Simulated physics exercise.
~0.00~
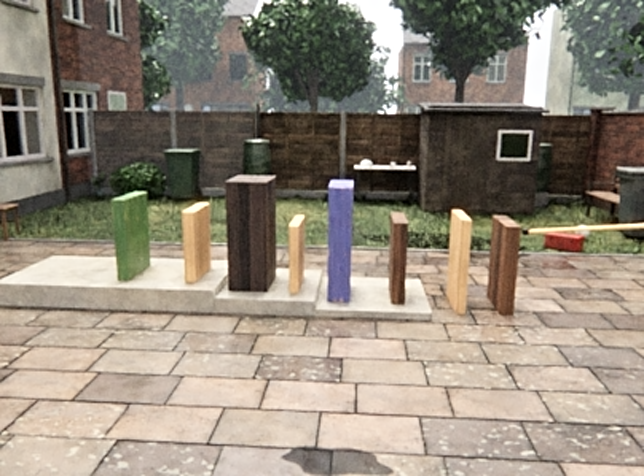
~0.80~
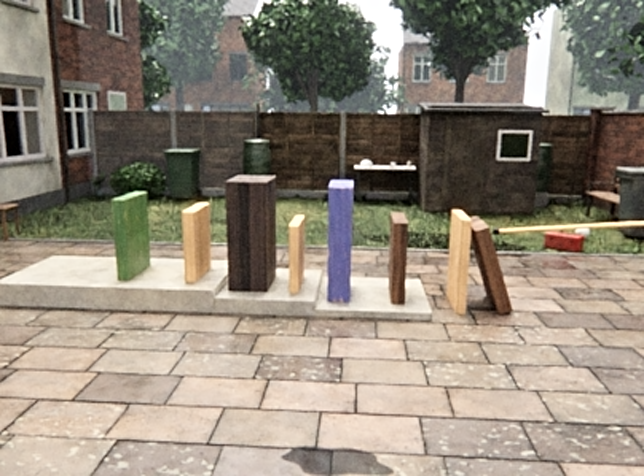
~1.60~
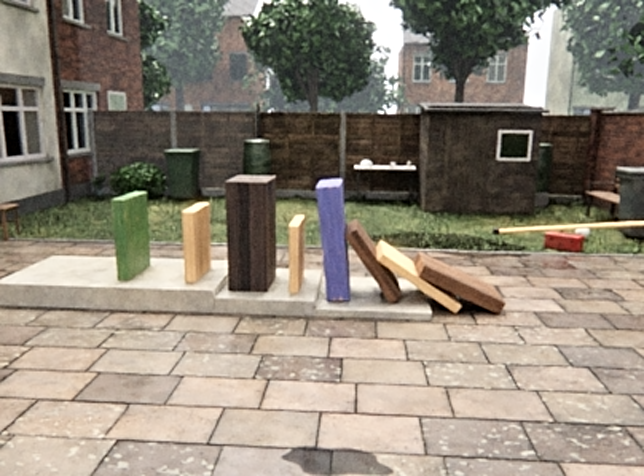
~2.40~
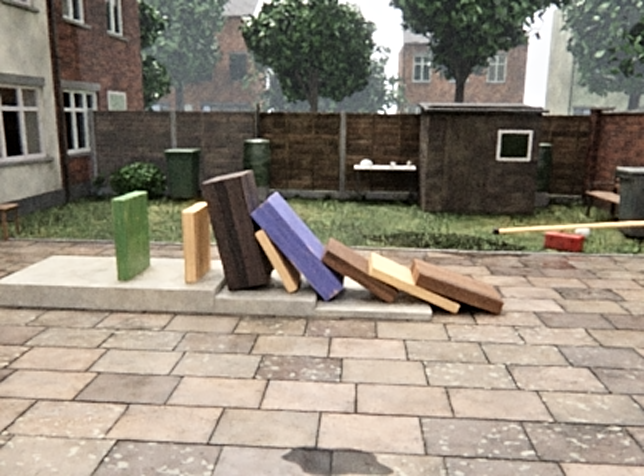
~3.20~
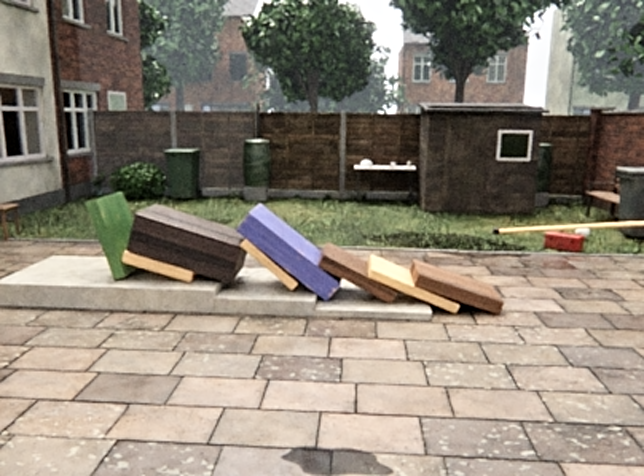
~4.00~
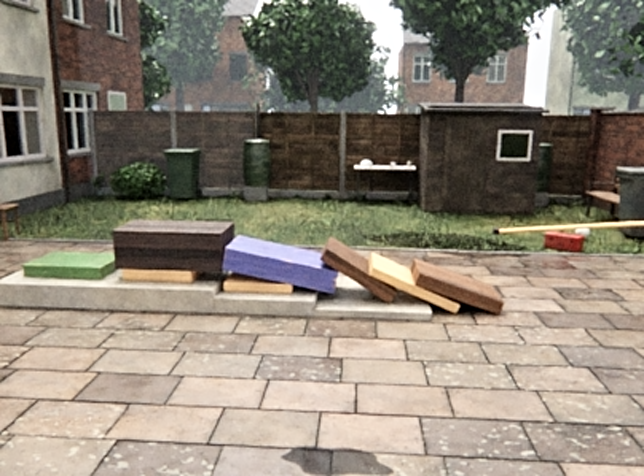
Eight upright boards of different sizes stand in a row across a paved yard and up low pale steps, seen from a still, slightly raised view facing a fence, shed and brick houses. Green is at the left, a thick dark brown one nearby, purple-blue near the middle, and reddish brown at the right, beside a yellow pole. The rightmost board tips left into its pale neighbour, and the fall spreads leftward. The blue board leans over, then the big dark one topples, knocking down the last two. Finally, none stands, with green lying flat.
